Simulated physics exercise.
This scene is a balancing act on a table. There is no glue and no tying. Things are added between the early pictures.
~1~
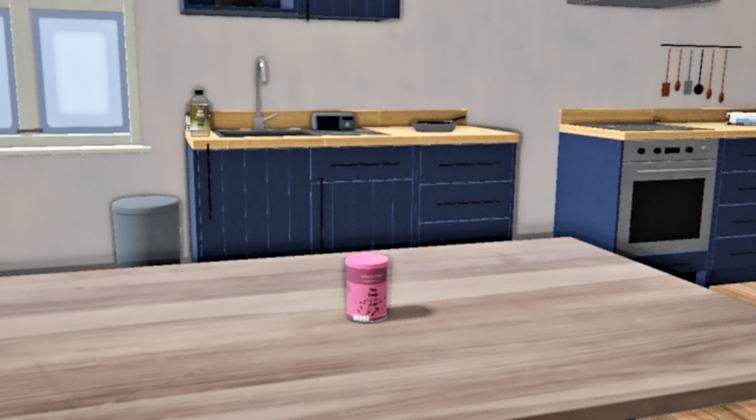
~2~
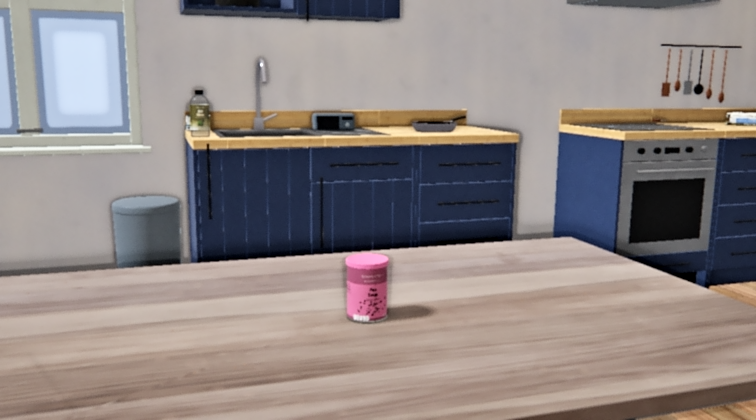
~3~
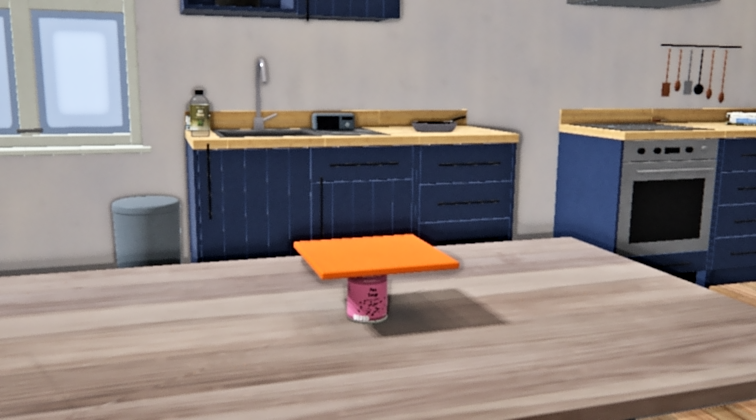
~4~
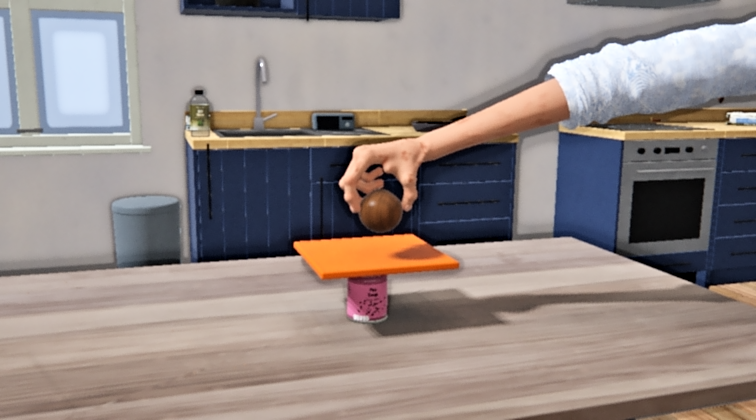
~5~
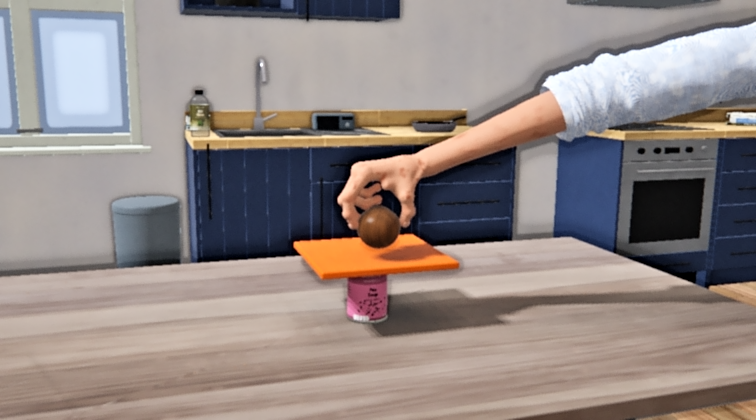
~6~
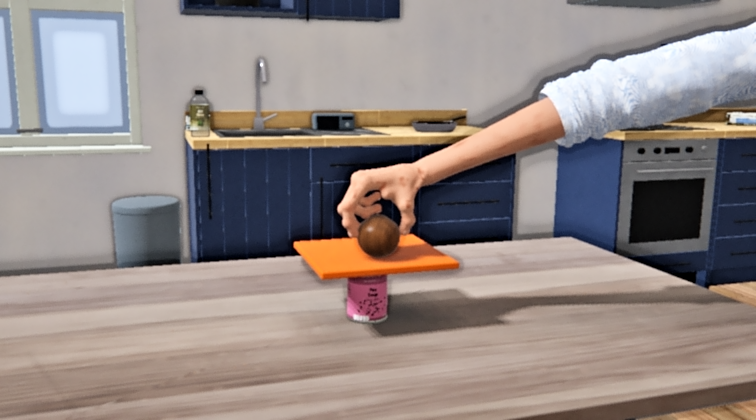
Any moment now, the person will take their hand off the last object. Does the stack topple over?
Will stay.
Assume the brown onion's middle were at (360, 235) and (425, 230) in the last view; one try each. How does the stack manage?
Trial 1 - stable; trial 2 - collapsed.
Then, 0.30 s later than the last frame, all is still.
Then, 0.70 s later than the last frame, brown onion resting near (378, 237).
When it is over, all 3 as before. End places, in pixels of the last picture, brown onion near (378, 237). The stack keeps its balance.
